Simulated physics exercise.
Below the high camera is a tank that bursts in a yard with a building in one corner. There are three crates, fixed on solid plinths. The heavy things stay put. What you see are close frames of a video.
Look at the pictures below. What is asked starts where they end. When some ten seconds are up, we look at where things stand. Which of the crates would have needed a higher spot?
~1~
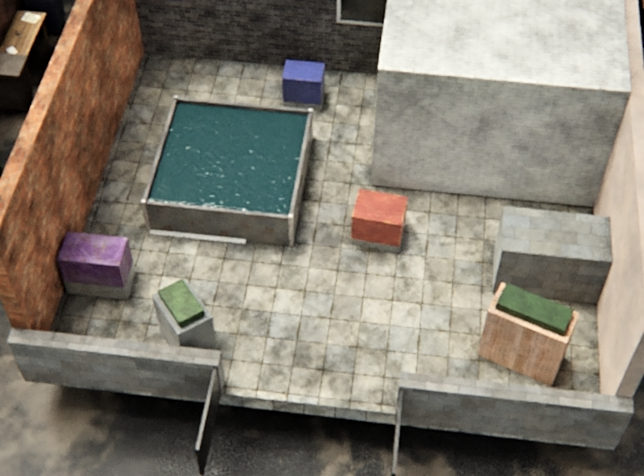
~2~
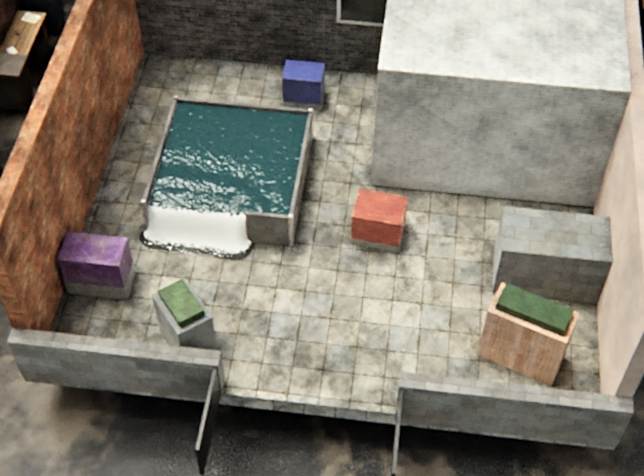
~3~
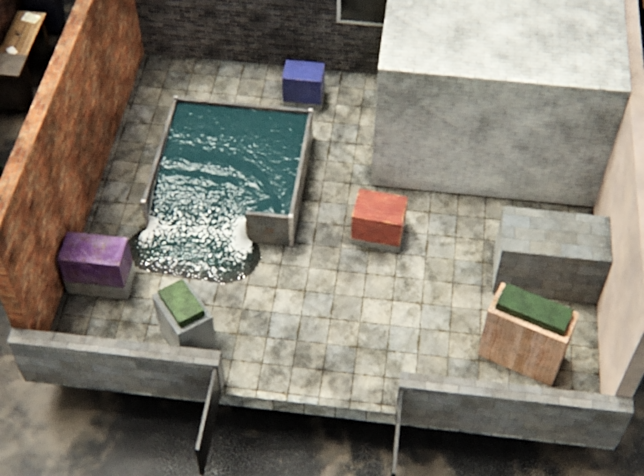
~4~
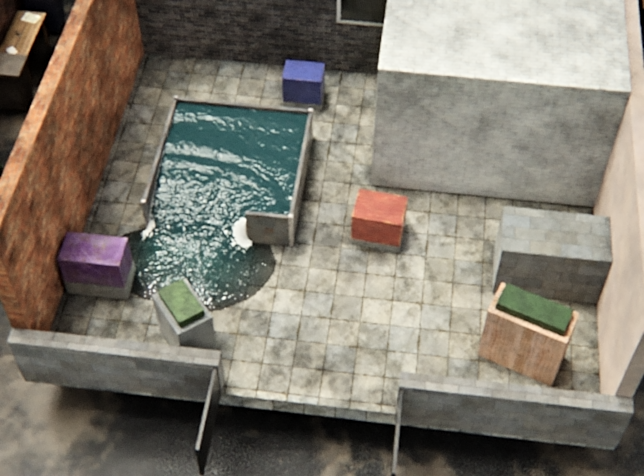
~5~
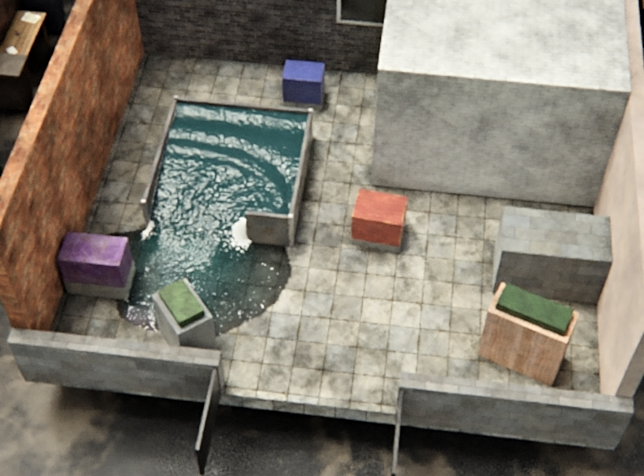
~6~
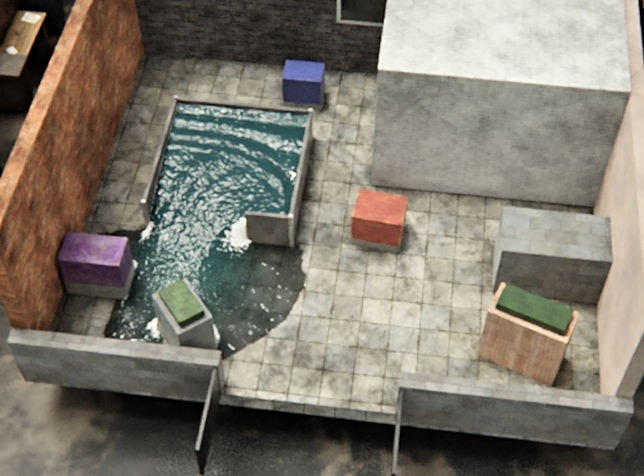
Red crate: No, it stays dry. Blue crate: No, it stays dry. Purple crate: Yes, it gets wet.
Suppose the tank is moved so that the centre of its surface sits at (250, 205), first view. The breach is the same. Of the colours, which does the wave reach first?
Purple-painted one.
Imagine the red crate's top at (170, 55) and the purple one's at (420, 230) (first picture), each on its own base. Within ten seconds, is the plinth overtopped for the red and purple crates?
Result: Red overtopped, purple not wetted.
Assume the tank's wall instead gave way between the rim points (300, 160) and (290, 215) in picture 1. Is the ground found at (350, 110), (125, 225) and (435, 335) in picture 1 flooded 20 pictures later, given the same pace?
One by one, they turn out drenched, not soaked and drenched.
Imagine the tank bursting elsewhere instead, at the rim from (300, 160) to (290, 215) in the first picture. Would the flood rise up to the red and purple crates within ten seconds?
The red crate is reached; the purple crate is not reached.
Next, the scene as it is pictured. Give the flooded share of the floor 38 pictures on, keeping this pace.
I'd say close to 70 per cent.
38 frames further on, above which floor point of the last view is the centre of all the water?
Point: (224, 250).
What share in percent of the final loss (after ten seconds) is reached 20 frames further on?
Estimate: Some 40 %.
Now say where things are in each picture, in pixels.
In the first frame, still water in the tank at (231, 158).
In the second frame, the front is at (146, 239), out from the gap at (198, 224).
In the third frame, the front is at (135, 254), out from the gap at (199, 226).
In the fourth frame, water pours out at (199, 227) and has run to a hidden place.
In the fifth frame, the front is at a hidden place, out from the gap at (199, 227).
In the sixth frame, water pours out at (199, 227) and has run to a hidden place.
A moment on, water covers 20 % of the floor; the red crate not reached, the blue crate not reached, the purple crate water round its plinth.
Next, water covers 30 % of the floor; the red crate not reached, the blue crate not reached, the purple crate water round its plinth.
Then, water covers 45 % of the floor; the red crate not reached, the blue crate not reached, the purple crate water round its plinth.
Later, water covers 70 % of the floor; the red crate water round its plinth, the blue crate water round its plinth, the purple crate water round its plinth.
In the end, water covers 90 % of the floor; the red crate stayed above the water, the blue crate stayed above the water, the purple crate was topped.
